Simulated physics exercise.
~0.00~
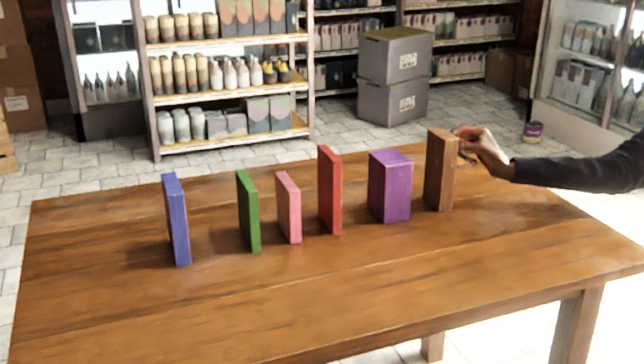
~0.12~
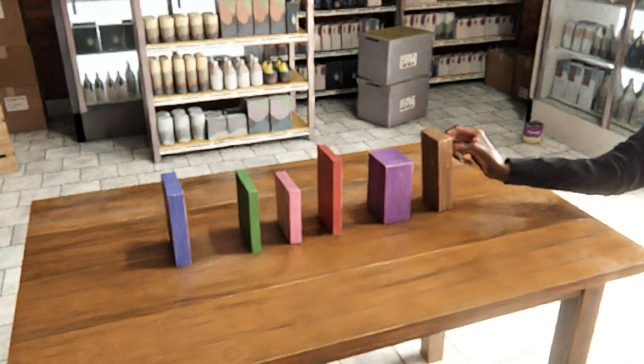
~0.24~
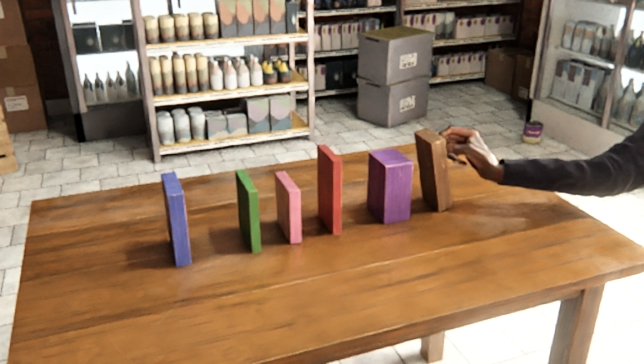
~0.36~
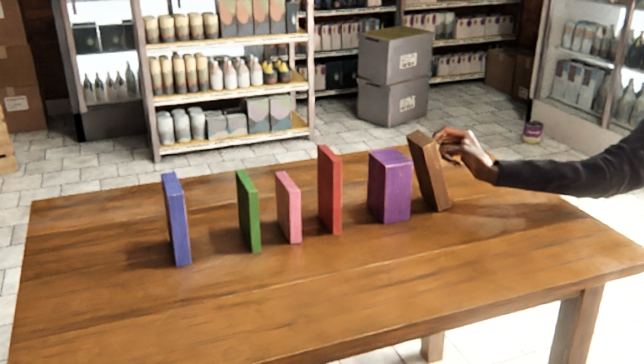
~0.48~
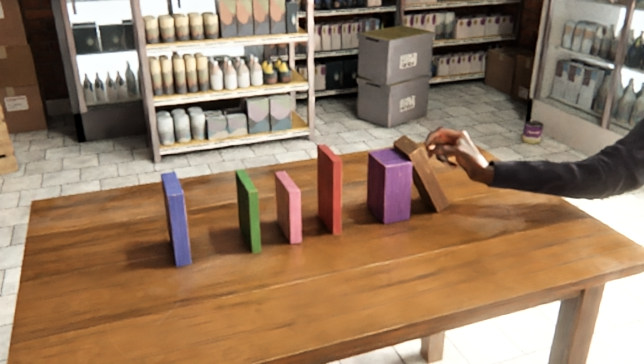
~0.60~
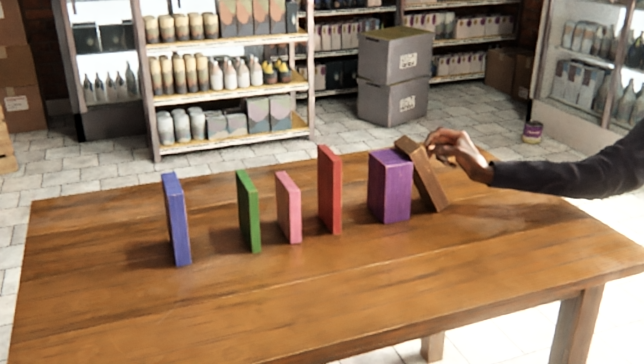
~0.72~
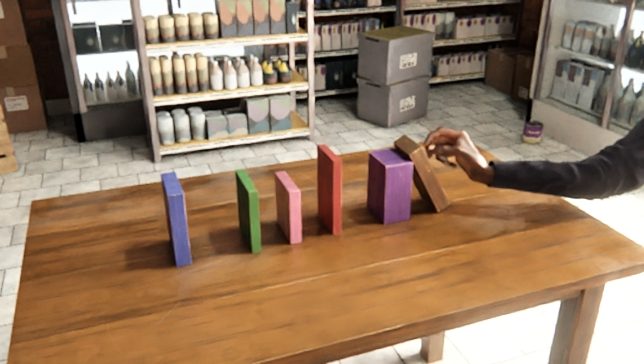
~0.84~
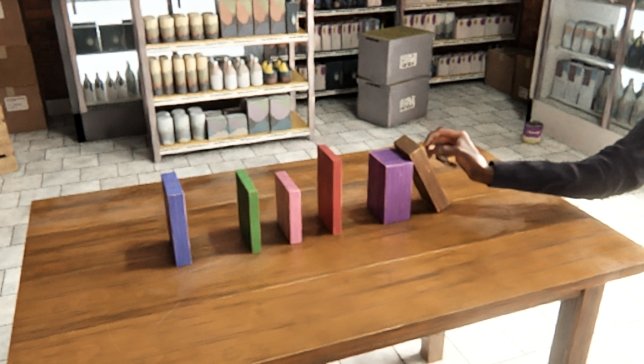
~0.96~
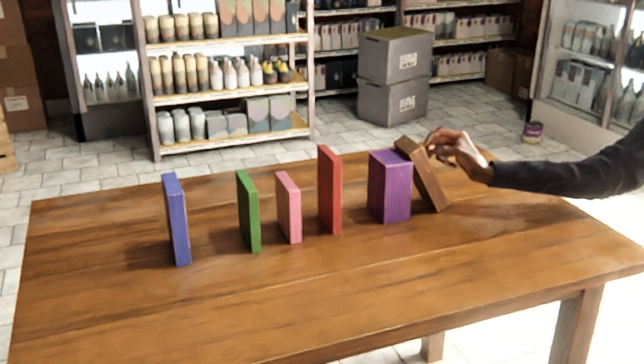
We see six colored blocks standing in a row on a wooden table as a hand at the right tips the brown one leftward until it leans against the purple block. The hand stays by it, and the purple, red, pink, green and blue blocks remain upright.
